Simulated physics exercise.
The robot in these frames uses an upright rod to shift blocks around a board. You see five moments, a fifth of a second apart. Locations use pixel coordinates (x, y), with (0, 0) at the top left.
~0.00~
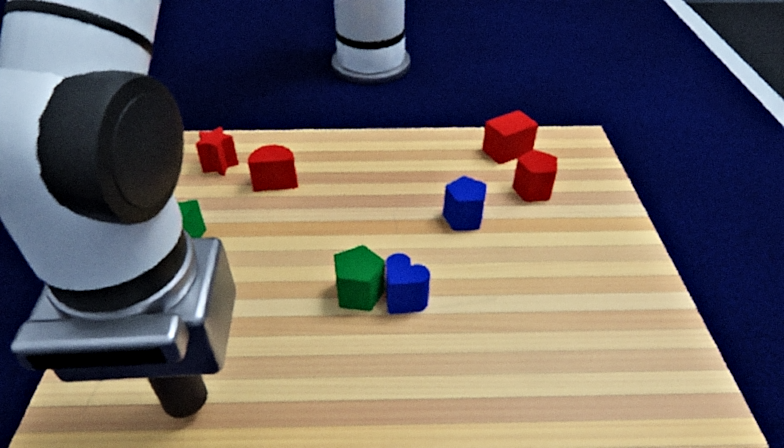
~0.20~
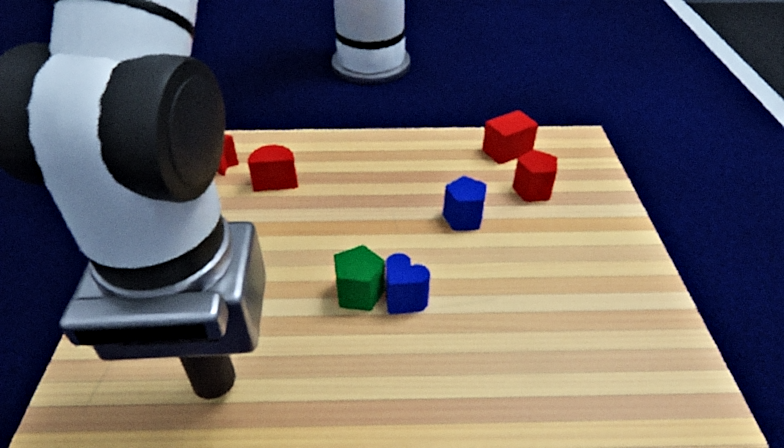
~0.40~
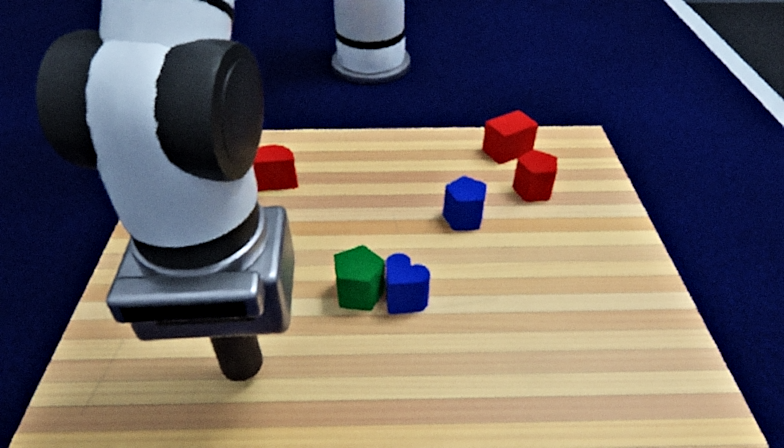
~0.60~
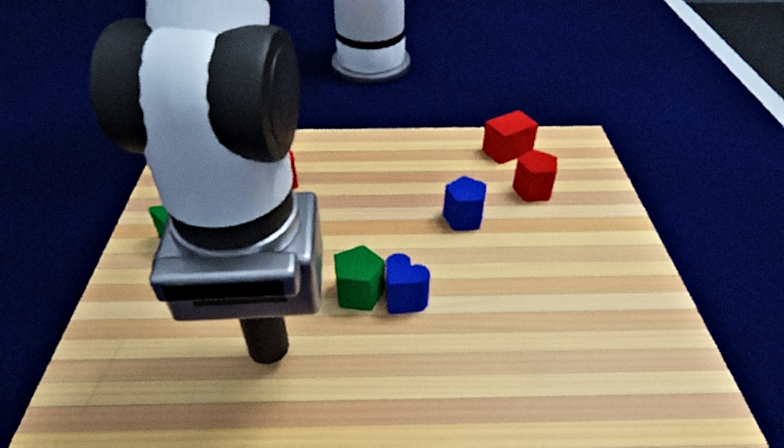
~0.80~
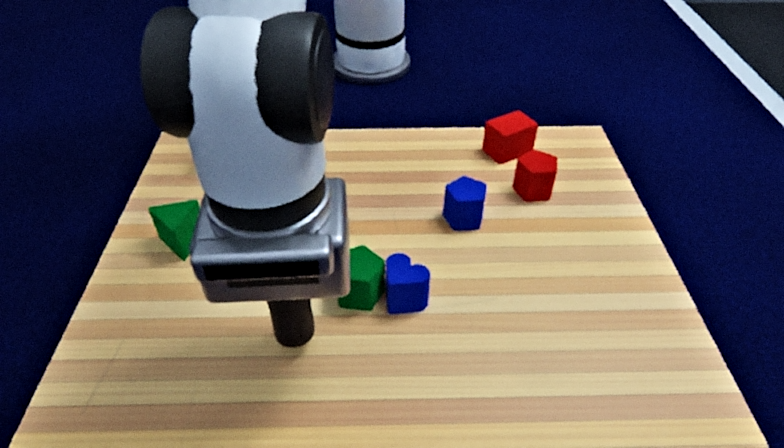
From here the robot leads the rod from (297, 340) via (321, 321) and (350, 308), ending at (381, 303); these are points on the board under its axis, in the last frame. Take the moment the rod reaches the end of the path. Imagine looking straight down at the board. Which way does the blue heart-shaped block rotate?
Overhead view: Clockwise.
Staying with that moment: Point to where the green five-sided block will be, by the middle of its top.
About (386, 242).
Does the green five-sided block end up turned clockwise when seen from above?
My answer is no.
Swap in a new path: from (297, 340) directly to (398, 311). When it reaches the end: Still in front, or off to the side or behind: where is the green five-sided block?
The rod no longer has it in front.
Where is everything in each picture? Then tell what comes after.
In the first frame, lower end of the rod (185, 398), tops of blocks, green five-sided block (358, 263), blue heart-shaped block (405, 269).
In the second frame, rod (214, 381), blocks as before.
In the third frame, rod (242, 364), blocks as before.
In the fourth frame, rod (269, 347), blocks as before.
In the fifth frame, rod (295, 332), green five-sided block (358, 263), blue heart-shaped block (405, 269).
The first path, step by step. Halfway along, rod (335, 305); green five-sided block (365, 257).
At the end, rod (380, 294); green five-sided block (386, 242), turned 60° anticlockwise; blue heart-shaped block (423, 266), turned 30° clockwise.
